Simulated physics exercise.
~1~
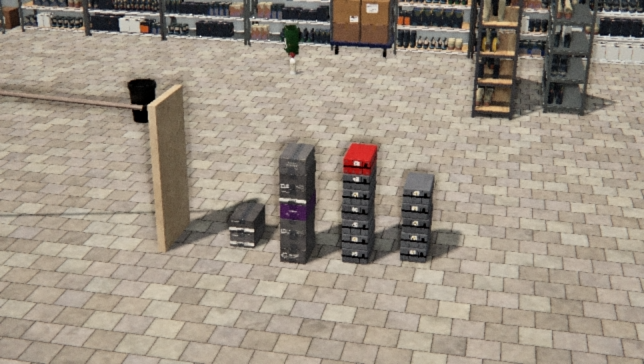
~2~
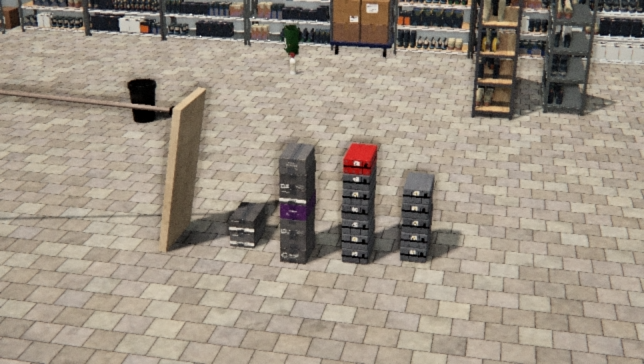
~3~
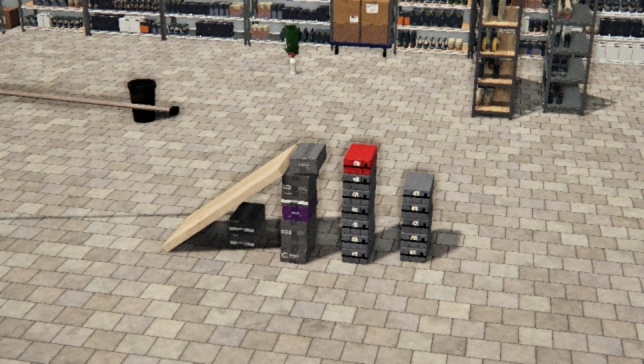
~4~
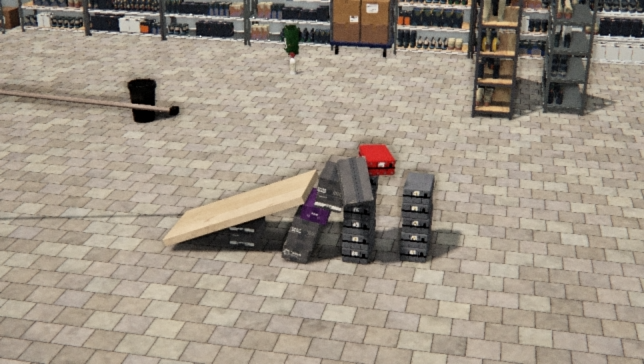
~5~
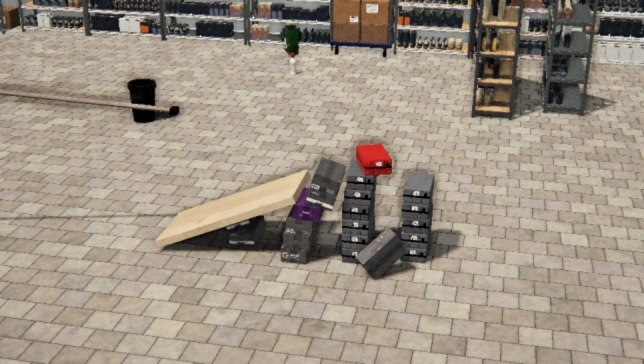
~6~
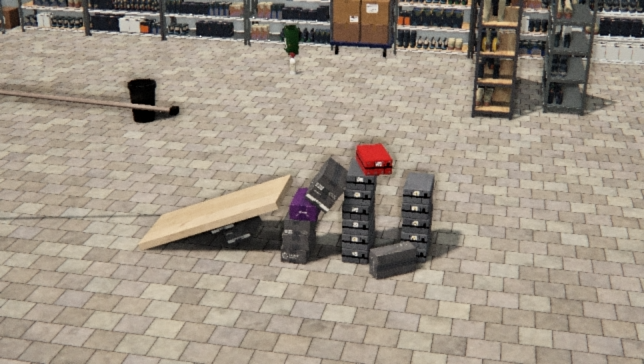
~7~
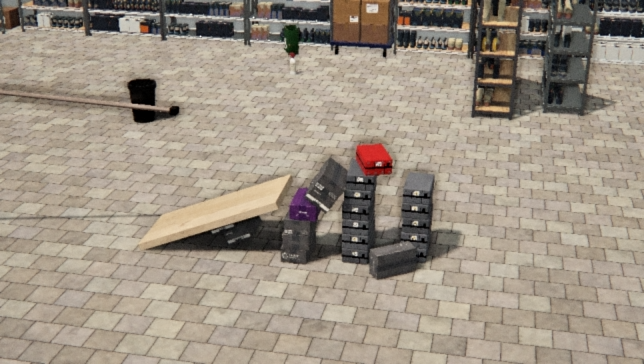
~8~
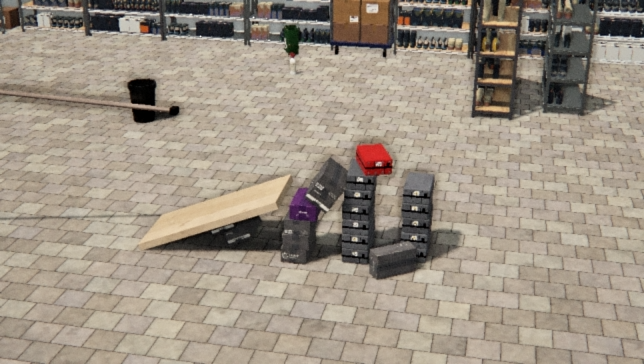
A tall wooden board tipped to the right onto the nearest stack of dark boxes, knocking its upper part against the stack topped with red; one box tumbled to the ground, while the red-topped and last stacks stayed standing.
